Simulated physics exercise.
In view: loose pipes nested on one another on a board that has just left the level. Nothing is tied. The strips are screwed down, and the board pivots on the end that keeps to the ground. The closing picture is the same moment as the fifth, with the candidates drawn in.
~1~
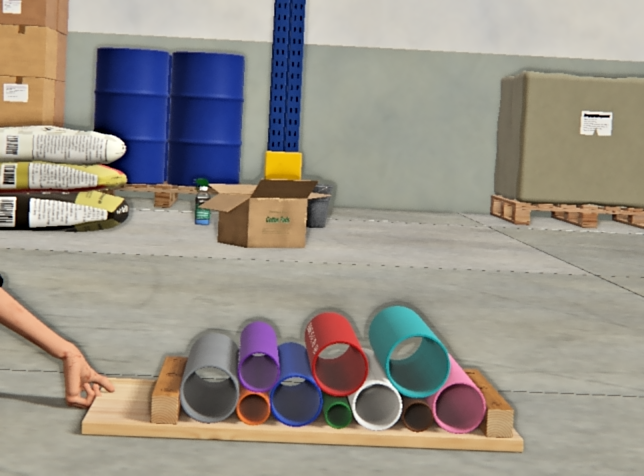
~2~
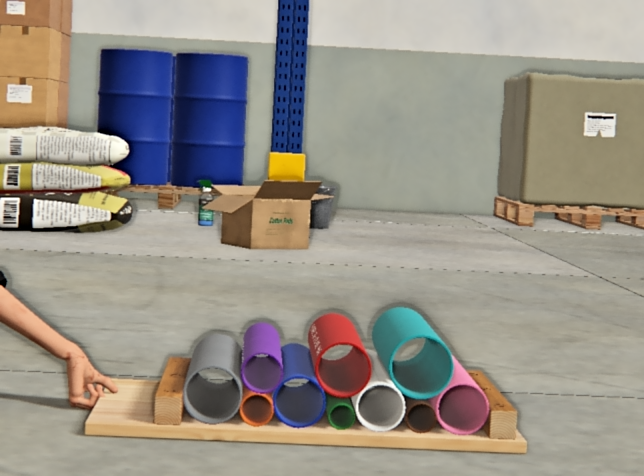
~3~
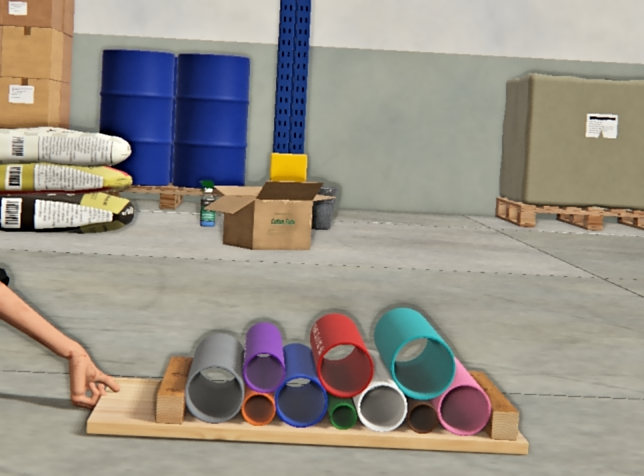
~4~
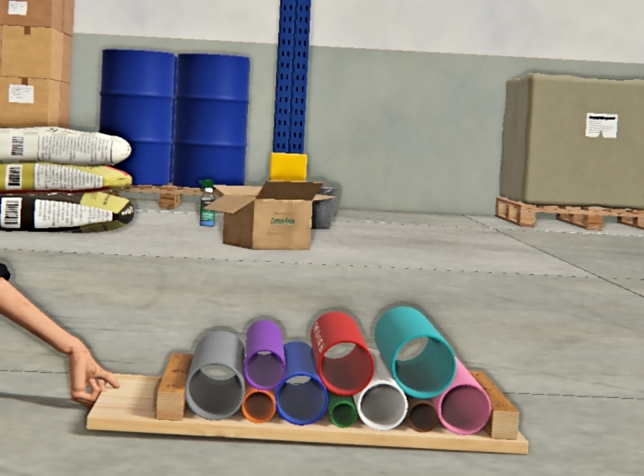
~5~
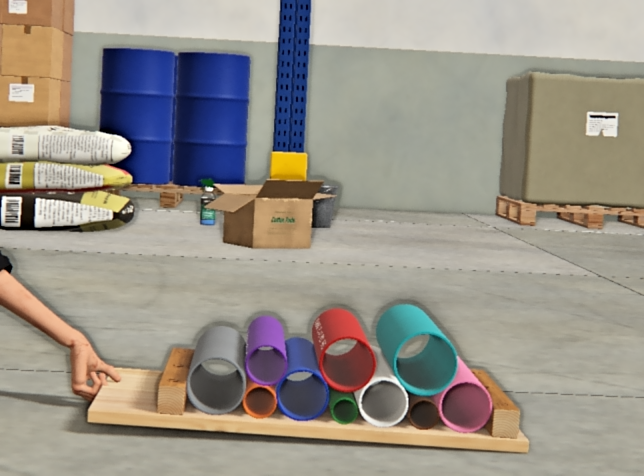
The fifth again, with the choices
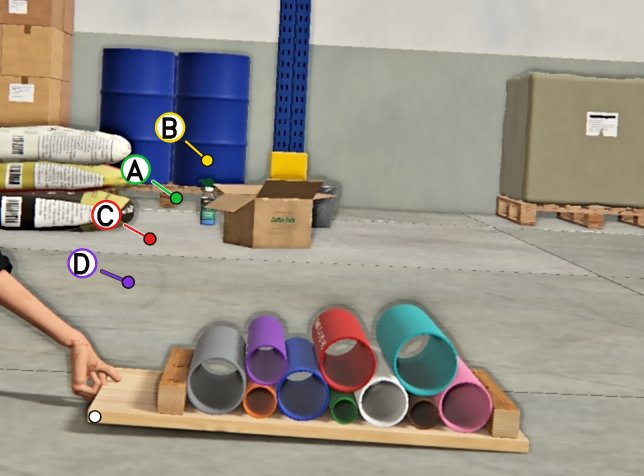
In a warehouse with blue drums and stacked sacks behind, colourful pipes lie nested between two wooden strips on a board on the floor. A hand at the board's left end raises that end very slightly, and the pipes rise a little with it, keeping their arrangement.
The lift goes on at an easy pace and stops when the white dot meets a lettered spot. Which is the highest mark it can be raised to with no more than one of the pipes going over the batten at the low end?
B is the limit.
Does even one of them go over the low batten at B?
At B: No.
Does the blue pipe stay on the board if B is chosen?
Yes.
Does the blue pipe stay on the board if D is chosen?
Yes, with D.
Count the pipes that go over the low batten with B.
It comes to none.
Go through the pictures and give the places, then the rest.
In the first picture, pink pipe (459, 408); turquoise pipe (418, 365); red pipe (340, 369).
In the second picture, red pipe (343, 370); purple pipe (262, 373).
In the third picture, board (306, 400); grey pipe (214, 394); orange pipe (258, 409); pink pipe (464, 409).
In the fourth picture, board (306, 398); grey pipe (215, 391); orange pipe (259, 407); brown pipe (423, 417).
In the fifth picture, board (307, 394); grey pipe (216, 386); orange pipe (260, 402).
On the marked copy, A at (177, 198); B at (207, 160); C at (150, 239); D at (128, 282); the white dot at (95, 417).
Taking B. A third of the way, board at 20°.
Two thirds of the way, board at 38°.
When it is over, board at 39°, none over the low batten.
As for the rest, A none over the low batten; C none over the low batten; D none over the low batten.
